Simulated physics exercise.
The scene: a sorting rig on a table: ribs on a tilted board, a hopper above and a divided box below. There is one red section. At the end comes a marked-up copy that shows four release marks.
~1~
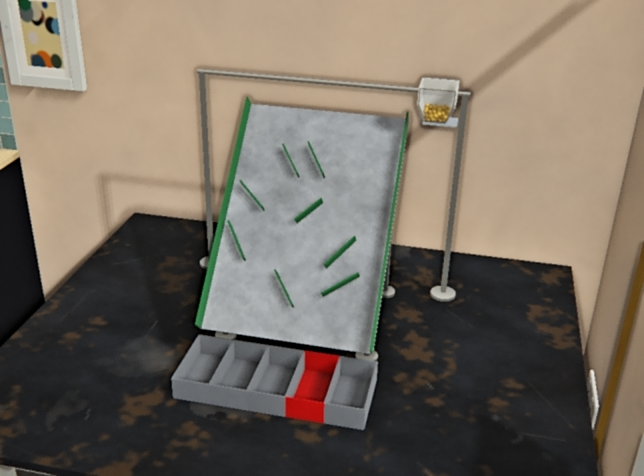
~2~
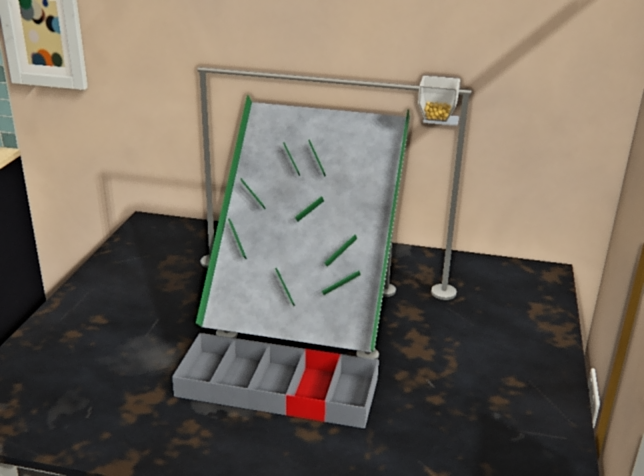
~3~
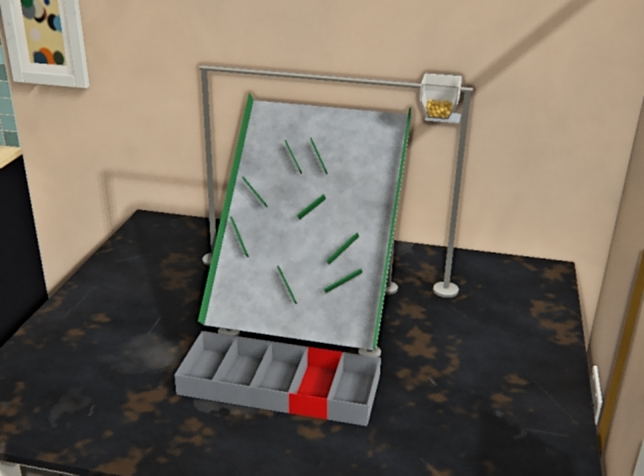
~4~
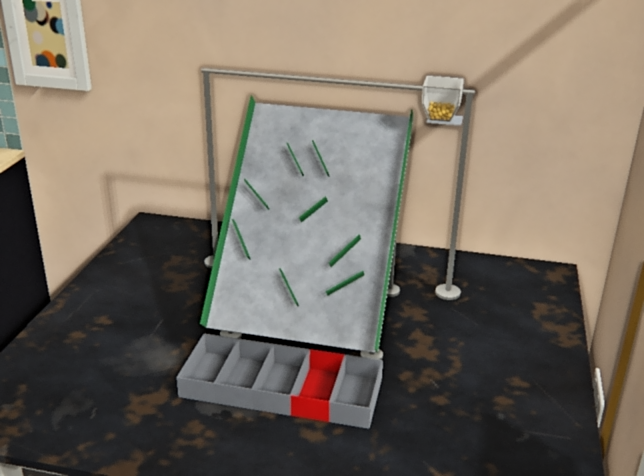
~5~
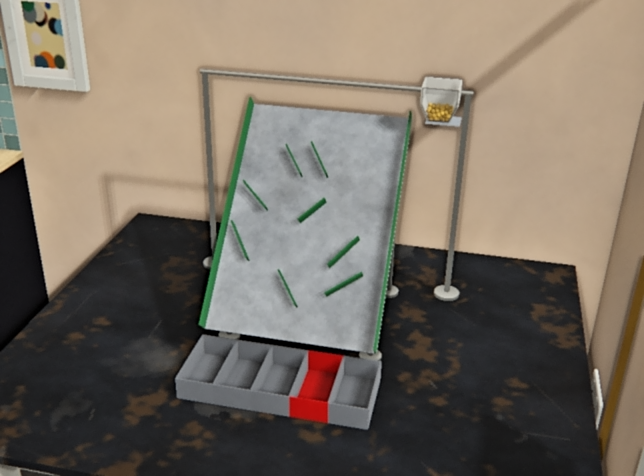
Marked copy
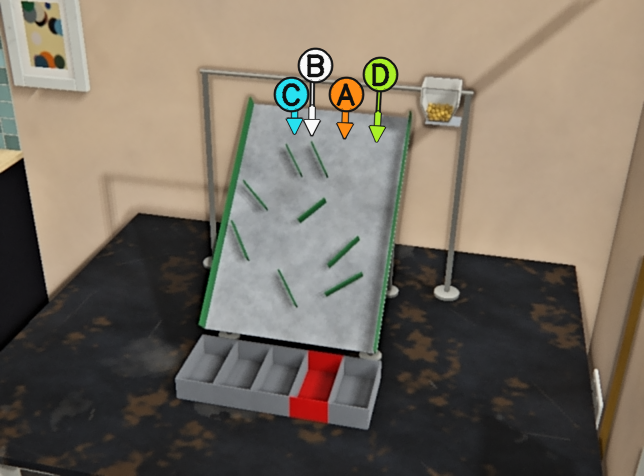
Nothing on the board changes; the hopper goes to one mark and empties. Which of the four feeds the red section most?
The answer is mark A.
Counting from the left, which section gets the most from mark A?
It is the fourth one.
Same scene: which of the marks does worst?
B it is.
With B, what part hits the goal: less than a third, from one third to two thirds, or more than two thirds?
Mark B gives less than a third.
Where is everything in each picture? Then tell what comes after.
The first frame shows hopper at (436, 113), puffed corn balls, door shut.
The second frame shows ribs (283, 142) to (298, 172), (309, 140) to (324, 172), (241, 178) to (263, 205).
The third frame shows ribs (297, 216) to (324, 194), (230, 217) to (246, 254), (327, 261) to (358, 233).
The fourth frame shows ribs (279, 268) to (297, 304), (326, 292) to (363, 271).
The fifth frame shows red section at (309, 408), number 4 of 5 from the left.
On the marked copy, mark A meets the board at (344, 132); mark B meets the board at (311, 129); mark C meets the board at (294, 128); mark D meets the board at (376, 136).
With A, about two thirds in the red section, about a third in other sections, a stray few outside the box.
With B, a small part in the red section, most in other sections, a small part outside the box.
With C, about a quarter in the red section, about two thirds in other sections, a stray few outside the box.
With D, about a third in the red section, about two thirds in other sections, a stray few outside the box.
